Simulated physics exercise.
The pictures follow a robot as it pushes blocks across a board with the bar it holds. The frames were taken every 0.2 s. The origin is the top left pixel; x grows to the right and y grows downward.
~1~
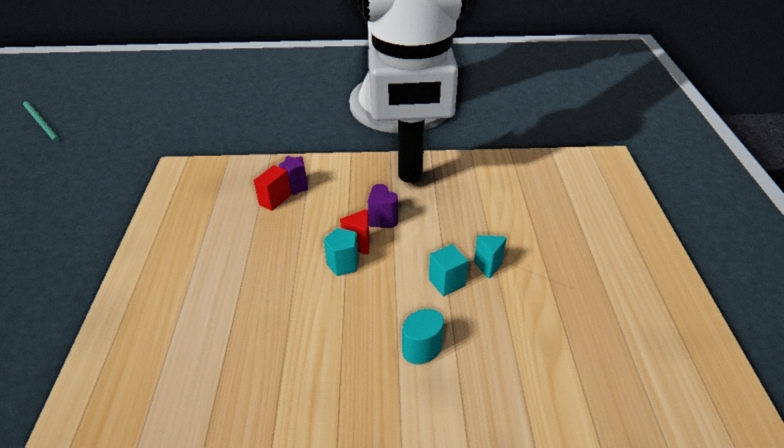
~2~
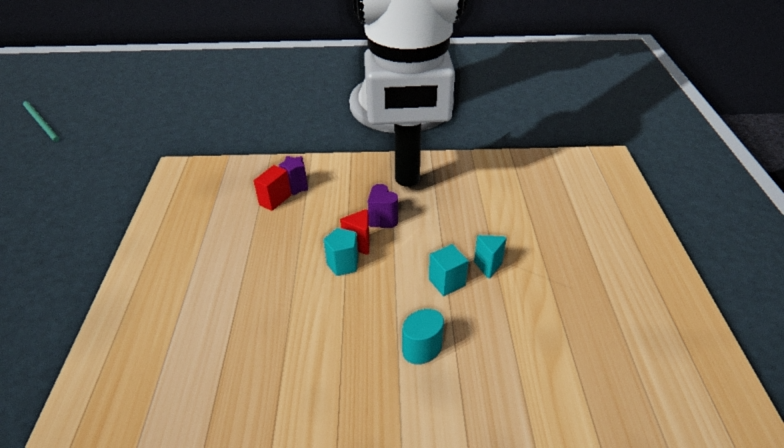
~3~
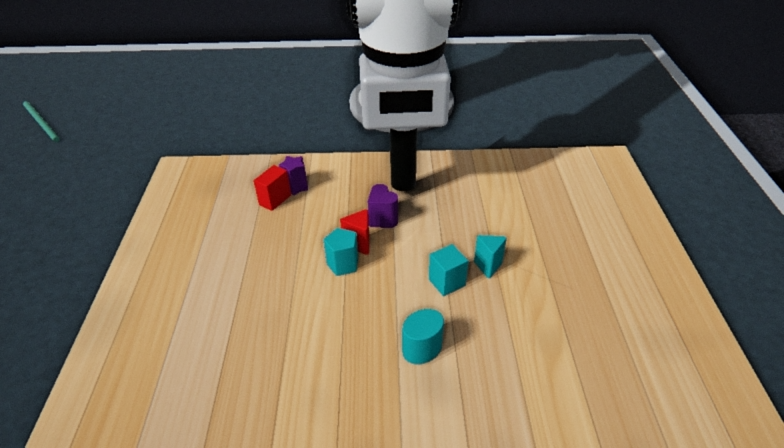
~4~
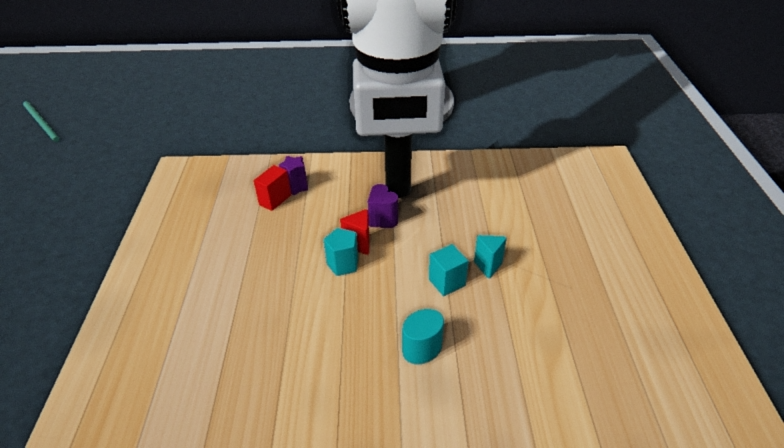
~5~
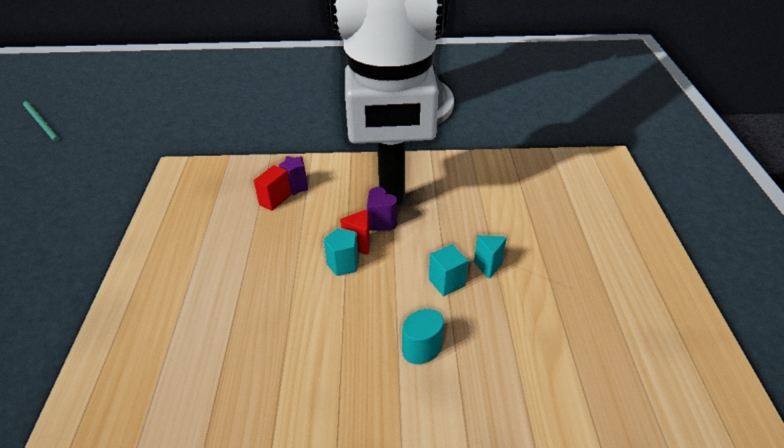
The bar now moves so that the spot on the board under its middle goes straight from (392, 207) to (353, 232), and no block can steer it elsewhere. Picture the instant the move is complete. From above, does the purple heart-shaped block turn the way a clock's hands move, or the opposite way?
Its spin: Anticlockwise.
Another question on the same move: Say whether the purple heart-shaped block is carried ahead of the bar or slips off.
At the end of the path, the bar has already lost the purple heart-shaped block, which lies beside or behind it.
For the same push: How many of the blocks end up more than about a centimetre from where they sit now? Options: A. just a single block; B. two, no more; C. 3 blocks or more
Answer: B.
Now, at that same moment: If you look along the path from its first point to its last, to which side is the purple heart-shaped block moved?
Shifts left.
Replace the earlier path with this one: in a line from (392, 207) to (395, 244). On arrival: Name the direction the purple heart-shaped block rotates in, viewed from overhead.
Clockwise.
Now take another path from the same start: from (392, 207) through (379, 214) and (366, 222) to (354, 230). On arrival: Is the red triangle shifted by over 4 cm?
No - that is not the case.
On the path given first. Halfway along, bar (373, 210); turquoise pentagonal block (337, 242), turned 15° clockwise; red triangle (360, 228), turned 35° clockwise; purple heart-shaped block (374, 211), turned 60° anticlockwise.
At the end, bar (353, 222); turquoise pentagonal block (337, 242), turned 15° clockwise; red triangle (364, 234), turned 40° clockwise; purple heart-shaped block (370, 217), turned 95° anticlockwise.
